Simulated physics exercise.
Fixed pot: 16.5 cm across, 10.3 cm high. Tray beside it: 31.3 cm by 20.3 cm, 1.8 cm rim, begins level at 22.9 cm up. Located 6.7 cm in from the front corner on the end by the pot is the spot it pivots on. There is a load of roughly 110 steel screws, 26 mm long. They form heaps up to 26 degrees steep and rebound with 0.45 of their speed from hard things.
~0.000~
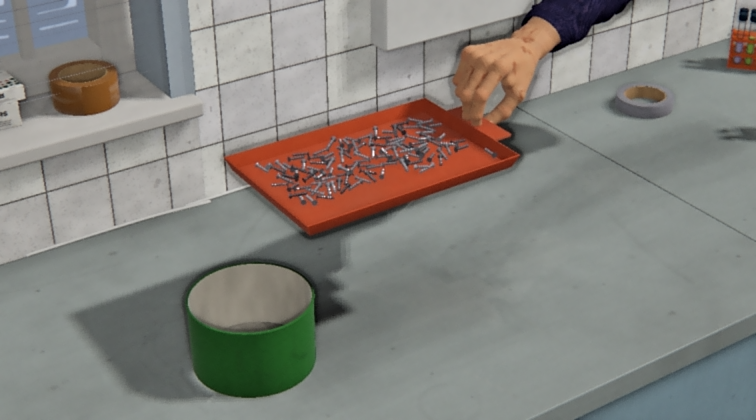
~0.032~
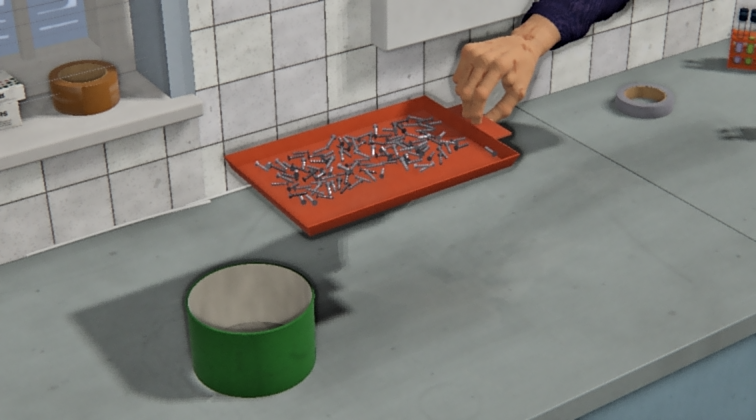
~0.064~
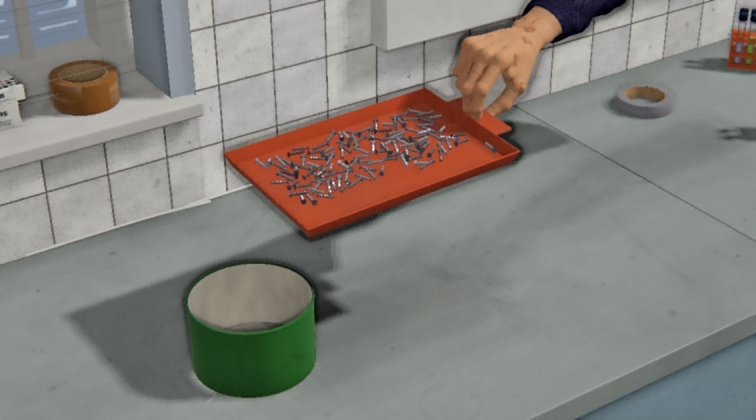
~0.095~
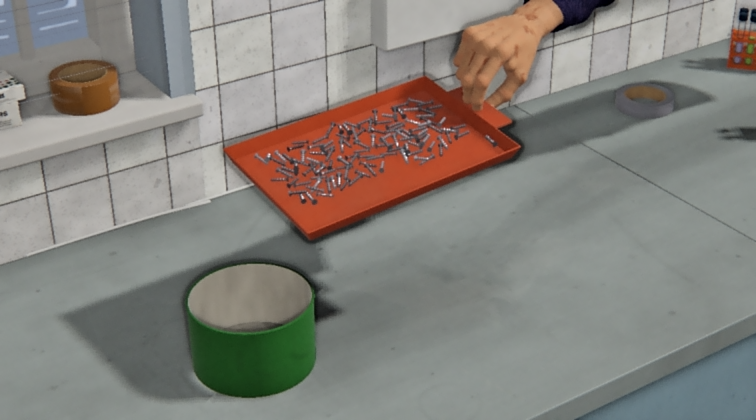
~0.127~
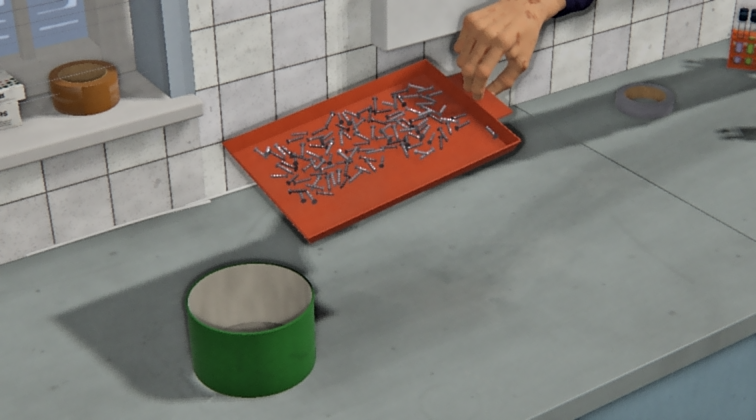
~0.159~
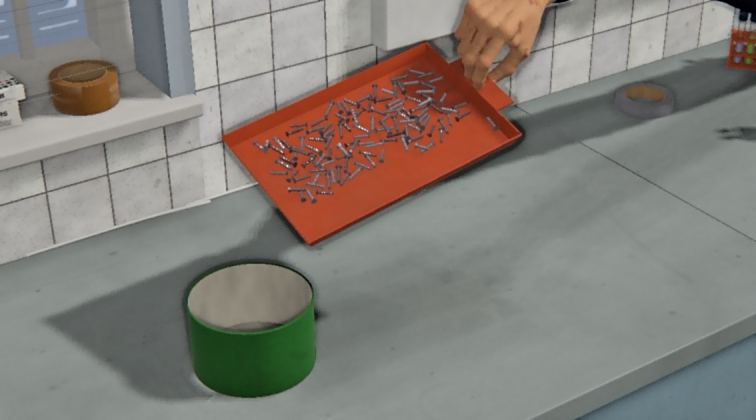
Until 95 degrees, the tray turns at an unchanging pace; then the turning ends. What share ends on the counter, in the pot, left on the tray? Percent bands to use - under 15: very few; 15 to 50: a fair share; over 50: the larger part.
Counter - the larger part, pot - very few, left on the tray - very few.
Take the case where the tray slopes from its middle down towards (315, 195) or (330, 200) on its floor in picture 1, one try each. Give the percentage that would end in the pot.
First try: Around 55 percent; second try: Around 25 percent.
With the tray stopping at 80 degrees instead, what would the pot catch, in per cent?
I'd put it at close to 0 per cent.
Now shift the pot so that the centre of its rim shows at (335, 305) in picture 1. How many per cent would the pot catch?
Roughly 65 per cent.
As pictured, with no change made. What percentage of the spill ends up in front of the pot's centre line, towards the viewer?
About 100 percent of the spill.
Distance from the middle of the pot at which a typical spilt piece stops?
Roughly 20 cm from the centre.
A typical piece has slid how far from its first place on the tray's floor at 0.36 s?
By then it sits near 3 cm from where it began.
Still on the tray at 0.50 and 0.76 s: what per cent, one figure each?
Sequence: 80; 0.
Then, at 0.36 s, tilt 58 degrees; the tray holds 100 %, the pot 0 %.
After 0.50 s, tilt 84 degrees; the tray holds 80 %, the pot 0 %.
Then, at 0.76 s, tilt 95 degrees; the tray holds 0 %, the pot 0 %.
At rest (1.9 s), counter 100 %, pot 0 %, tray 0 %.
